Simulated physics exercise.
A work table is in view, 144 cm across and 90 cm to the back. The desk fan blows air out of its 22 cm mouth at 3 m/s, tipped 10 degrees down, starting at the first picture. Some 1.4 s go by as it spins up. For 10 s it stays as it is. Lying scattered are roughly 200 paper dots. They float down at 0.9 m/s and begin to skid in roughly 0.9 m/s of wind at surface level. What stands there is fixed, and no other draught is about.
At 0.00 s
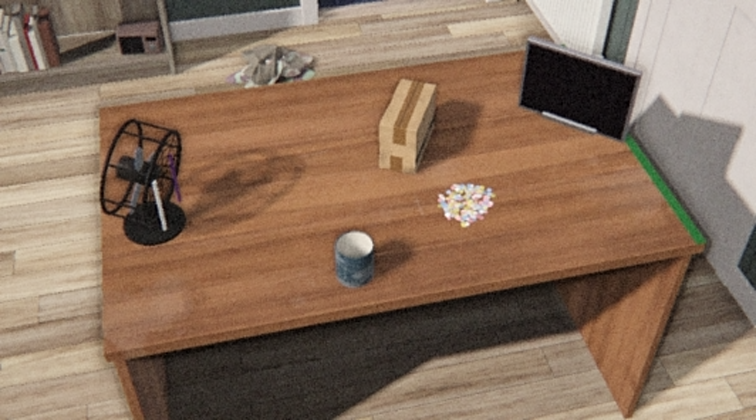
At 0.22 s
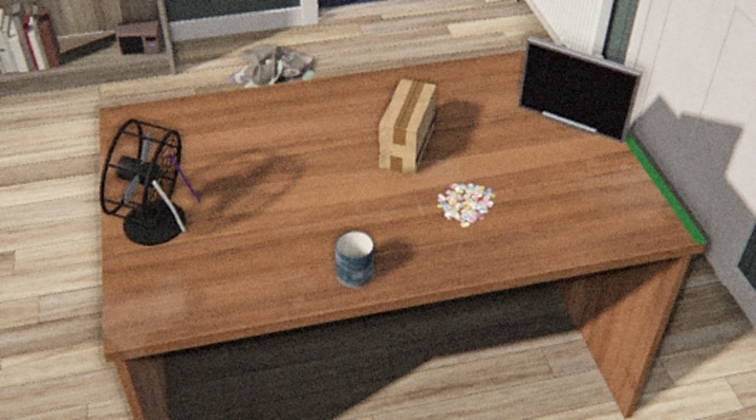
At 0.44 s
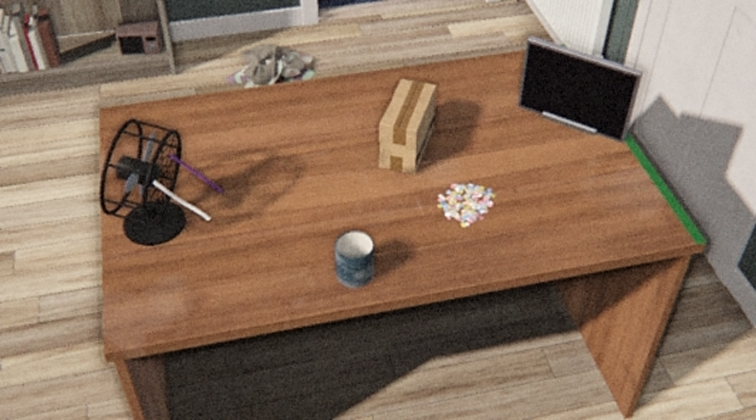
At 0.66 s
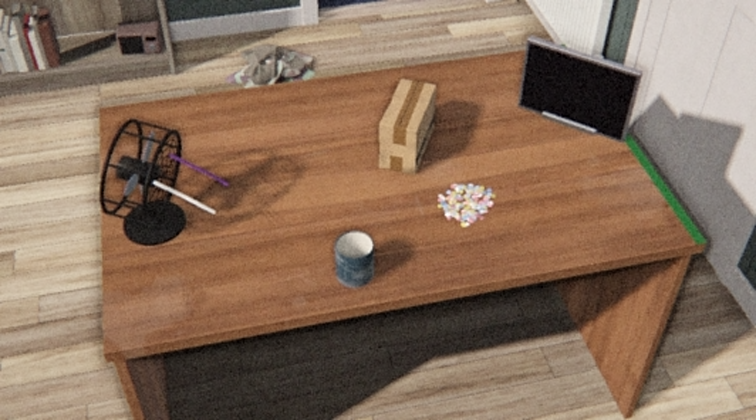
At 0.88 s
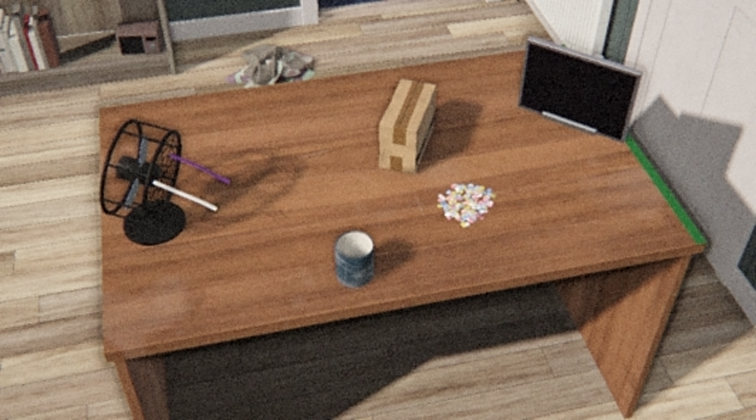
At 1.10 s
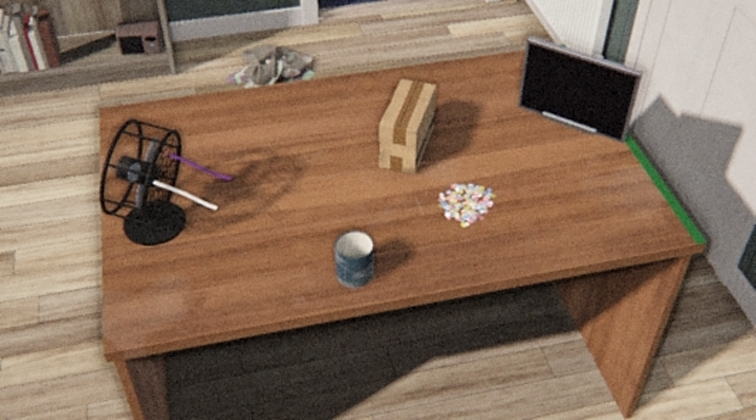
Ribbons on a black desk fan lifting and fluttering out to the right while a pile of pale dots lies still.
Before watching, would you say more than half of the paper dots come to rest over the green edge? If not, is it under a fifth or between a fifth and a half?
My bet is that over five tenths will be past that edge.
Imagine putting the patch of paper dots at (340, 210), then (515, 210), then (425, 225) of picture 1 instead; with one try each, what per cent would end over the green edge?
Going through the three spots in order, you'd get 40 percent, 100 percent and 70 percent.
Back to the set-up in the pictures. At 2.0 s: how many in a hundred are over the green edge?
About 80 per cent.
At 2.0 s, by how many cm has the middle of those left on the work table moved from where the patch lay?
Around 40 cm from the start.
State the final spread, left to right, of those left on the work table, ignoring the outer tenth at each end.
I'd say close to 10 cm.
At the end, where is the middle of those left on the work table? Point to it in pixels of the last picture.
The middle is around pixel (593, 139).
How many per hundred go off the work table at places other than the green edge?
That works out to near 0 per cent.
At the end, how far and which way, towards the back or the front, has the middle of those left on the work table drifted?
Shifted backward by about 15 cm.
After 2.0 s the count stands so, 76 % are over the green edge; the middle of those still in play is near (594, 144).
After 3.2 s the count stands so, 78 % are over the green edge; the middle of those still in play is near (586, 142).
After 5.5 s the count stands so, 80 % are over the green edge; the middle of those still in play is near (592, 139).
After 10.0 s, at the end, 82 % are over the green edge; the middle of those still in play is near (593, 139).
